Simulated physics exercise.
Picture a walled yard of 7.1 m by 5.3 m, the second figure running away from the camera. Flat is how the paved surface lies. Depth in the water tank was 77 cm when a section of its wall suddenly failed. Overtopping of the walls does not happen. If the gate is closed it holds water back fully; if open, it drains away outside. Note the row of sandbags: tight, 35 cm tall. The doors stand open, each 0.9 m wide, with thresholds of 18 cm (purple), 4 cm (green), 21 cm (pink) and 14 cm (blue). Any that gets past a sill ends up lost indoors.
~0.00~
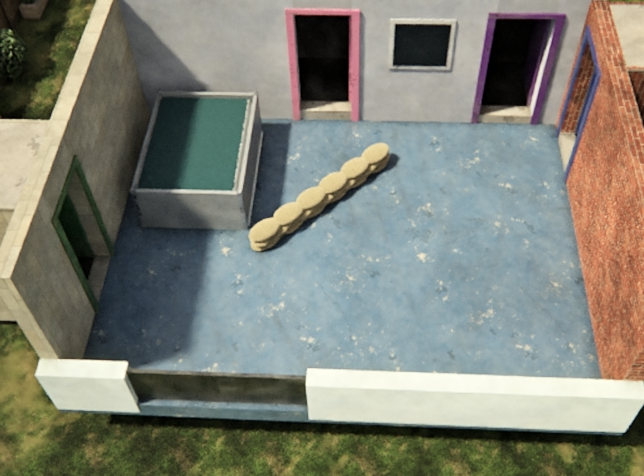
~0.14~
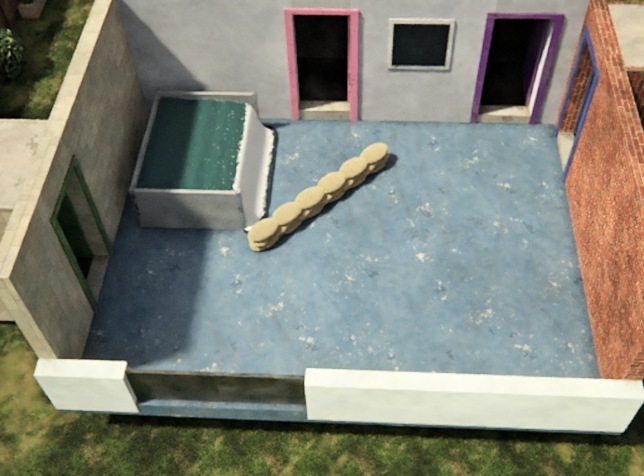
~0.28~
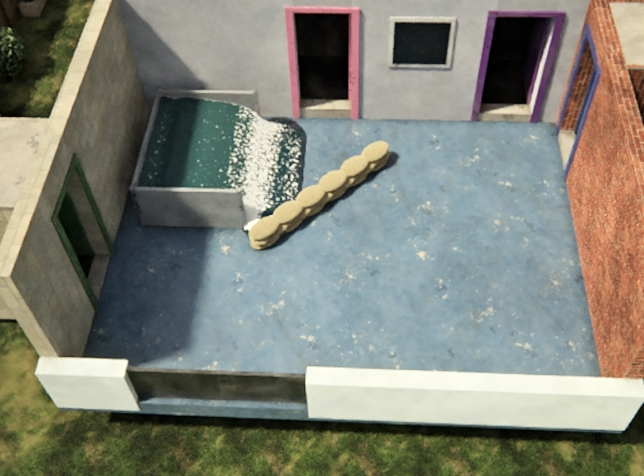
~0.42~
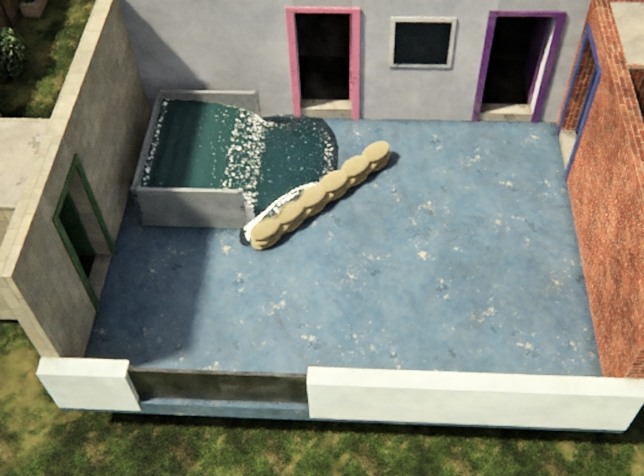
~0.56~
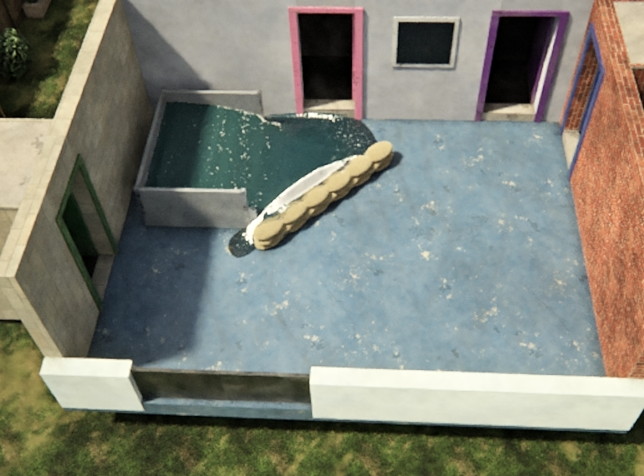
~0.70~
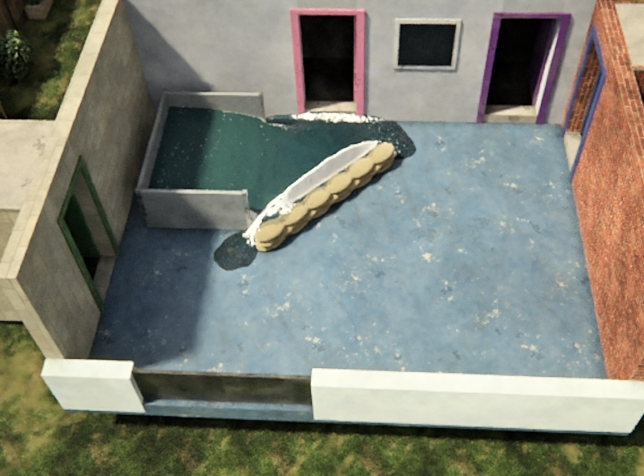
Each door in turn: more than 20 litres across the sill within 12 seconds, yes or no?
Answers: Purple door, no; green door, yes; pink door, yes; blue door, yes.
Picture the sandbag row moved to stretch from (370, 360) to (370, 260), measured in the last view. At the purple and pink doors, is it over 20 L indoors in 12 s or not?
Purple within the limit, pink within the limit.
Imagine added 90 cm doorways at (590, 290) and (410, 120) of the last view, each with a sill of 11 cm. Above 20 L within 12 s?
Order as listed: Respected and surpassed.
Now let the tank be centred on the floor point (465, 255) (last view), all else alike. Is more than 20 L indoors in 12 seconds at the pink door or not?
Against the limit, the pink door gets no more than that.
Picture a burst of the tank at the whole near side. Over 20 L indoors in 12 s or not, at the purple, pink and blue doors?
Purple: Within the limit; pink: Within the limit; blue: Within the limit.
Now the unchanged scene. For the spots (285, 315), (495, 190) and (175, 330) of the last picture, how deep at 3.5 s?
Depths in turn: Roughly 0, 3 and 1 centimetres.
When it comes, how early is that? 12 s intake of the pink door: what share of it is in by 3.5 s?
About 100 per cent.
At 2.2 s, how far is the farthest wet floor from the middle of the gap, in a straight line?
It's close to 5.2 metres.
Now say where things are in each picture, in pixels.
Still water, 77 cm deep, in the water tank at (198, 143), in the first frame.
The front is at (262, 128), 1.2 m from the gap at (249, 167); 0.5 m2 of floor is under water; 77 cm left at the back of the water tank, in the second frame.
Water pours out at (250, 166) and has run 1.4 m, to (285, 122); typically 16 cm deep outside, 73 cm at the water tank's back, in the third frame.
The front is at (313, 118), 1.7 m from the gap at (251, 168); 2.8 m2 of floor is under water; 66 cm left at the back of the water tank, in the fourth frame.
The front is at (354, 118), 2.1 m from the gap at (254, 168); 3.7 m2 of floor is under water; 65 cm left at the back of the water tank, in the fifth frame.
Water pours out at (255, 170) and has run 2.6 m, to (407, 141); typically 15 cm deep outside, 58 cm at the water tank's back, in the sixth frame.
After 1.4 s water covers 25 % of the floor and is deepest (66 cm) near (369, 123); purple door 10 cm at the sill, 0 L in, green door not reached, pink door 21 cm at the sill, 0 L in, blue door not reached.
After 2.2 s water covers 40 % of the floor and is deepest (42 cm) near (558, 126); purple door 11 cm at the sill, 0 L in, green door 8 cm at the sill, 1 L in, pink door 39 cm at the sill, 61 L in, blue door 28 cm at the sill, 52 L in.
After 3.5 s water covers 50 % of the floor and is deepest (28 cm) near (155, 119); purple door 7 cm at the sill, 0 L in, green door 5 cm at the sill, 11 L in, pink door 21 cm at the sill, 119 L in, blue door 23 cm at the sill, 184 L in.
After 7.0 s water covers 85 % of the floor and is deepest (14 cm) near (298, 208); purple door 8 cm at the sill, 0 L in, green door 3 cm at the sill, 14 L in, pink door 11 cm at the sill, 121 L in, blue door 8 cm at the sill, 214 L in.
After 12.0 s water covers 95 % of the floor and is deepest (12 cm) near (143, 164); purple door 6 cm at the sill, 0 L in, green door 8 cm at the sill, 45 L in, pink door 7 cm at the sill, 121 L in, blue door 6 cm at the sill, 214 L in.
